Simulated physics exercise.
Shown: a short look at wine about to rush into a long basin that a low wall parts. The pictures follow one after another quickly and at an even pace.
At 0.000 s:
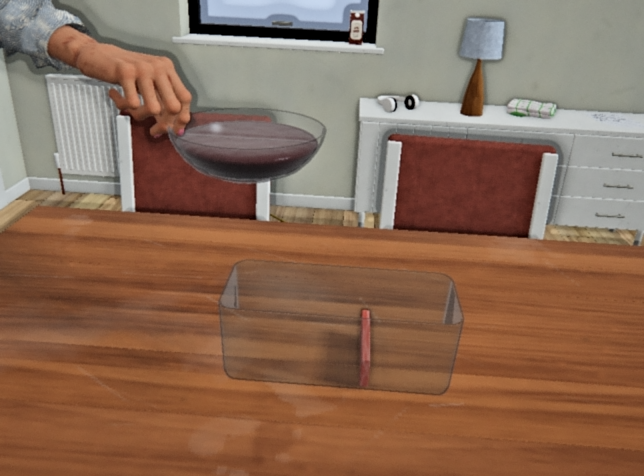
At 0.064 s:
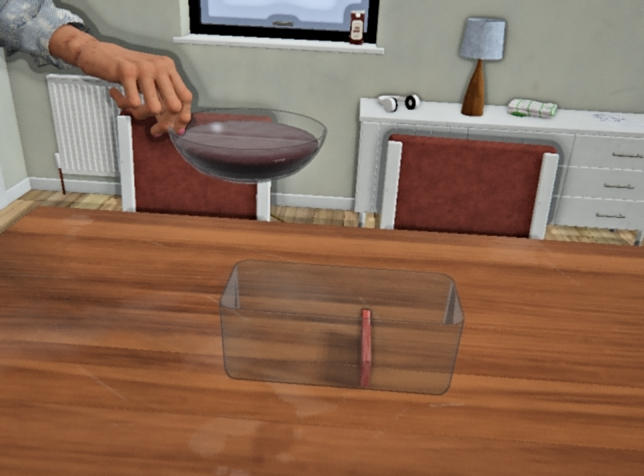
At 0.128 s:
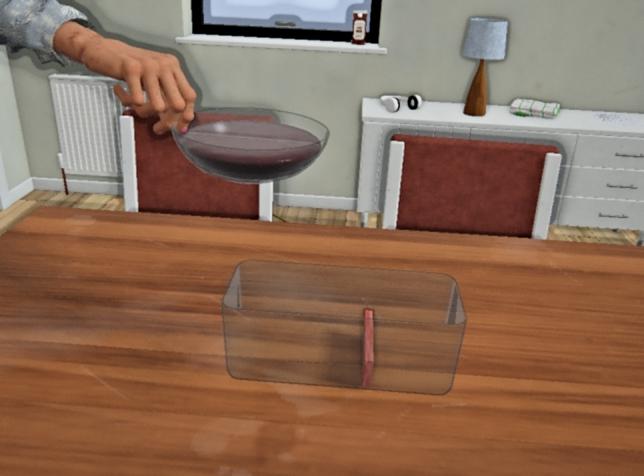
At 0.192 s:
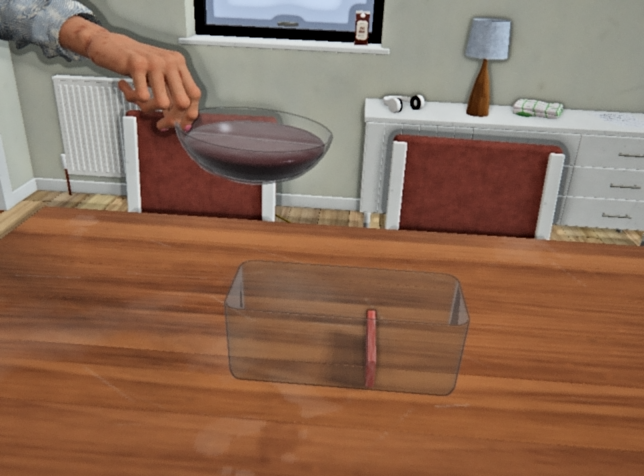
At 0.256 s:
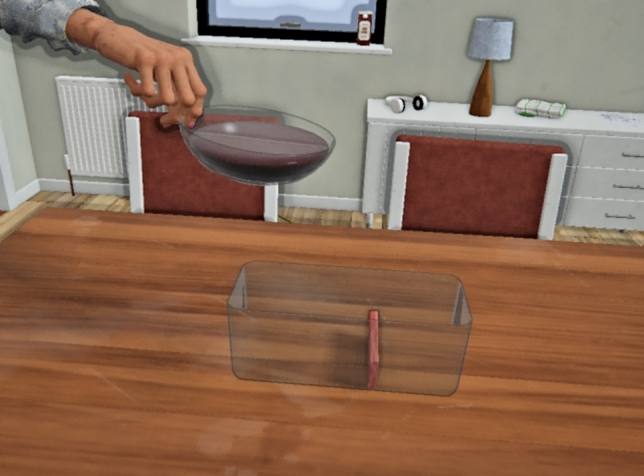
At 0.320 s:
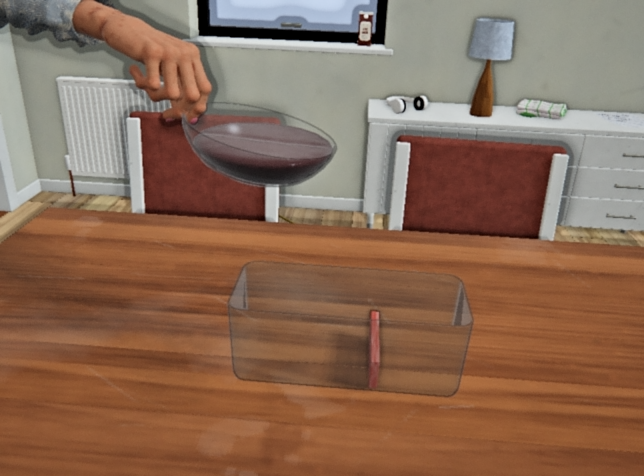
A hand holding a clear glass bowl of dark red wine above a divided transparent basin, slowly tilting it to the right.
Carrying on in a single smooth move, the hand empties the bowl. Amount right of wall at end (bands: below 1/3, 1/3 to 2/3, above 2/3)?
The right side is left with enough for a third but not past two thirds.
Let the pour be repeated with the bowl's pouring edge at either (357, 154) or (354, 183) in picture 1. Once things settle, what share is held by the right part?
It comes out at around 70 percent and then around 65 percent.
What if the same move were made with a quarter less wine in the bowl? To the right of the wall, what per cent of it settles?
Estimate: Around 35 per cent.
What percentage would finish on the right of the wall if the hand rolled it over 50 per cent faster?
Some 40 per cent.
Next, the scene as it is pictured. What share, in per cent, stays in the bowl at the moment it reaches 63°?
My estimate is close to 20 percent remaining.
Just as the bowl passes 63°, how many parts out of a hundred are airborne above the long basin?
Around 45 %.
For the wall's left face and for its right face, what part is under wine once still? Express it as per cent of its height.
The left reaches some 30 %, the right about 60 %.
A moment on, the bowl is tipped part way and 22 per cent is still to pour, 7 is left of the wall and 26 right of it.
Next, the bowl is tipped on its side and 0 per cent is still to pour, 44 is left of the wall and 51 right of it.
Then the bowl is tipped right over and 0 per cent is still to pour, 45 is left of the wall and 52 right of it.
Later the bowl is tipped right over and 0 per cent is still to pour, 44 is left of the wall and 52 right of it.
In the end 44 per cent lies left of the wall, 52 right of it and 4 outside.
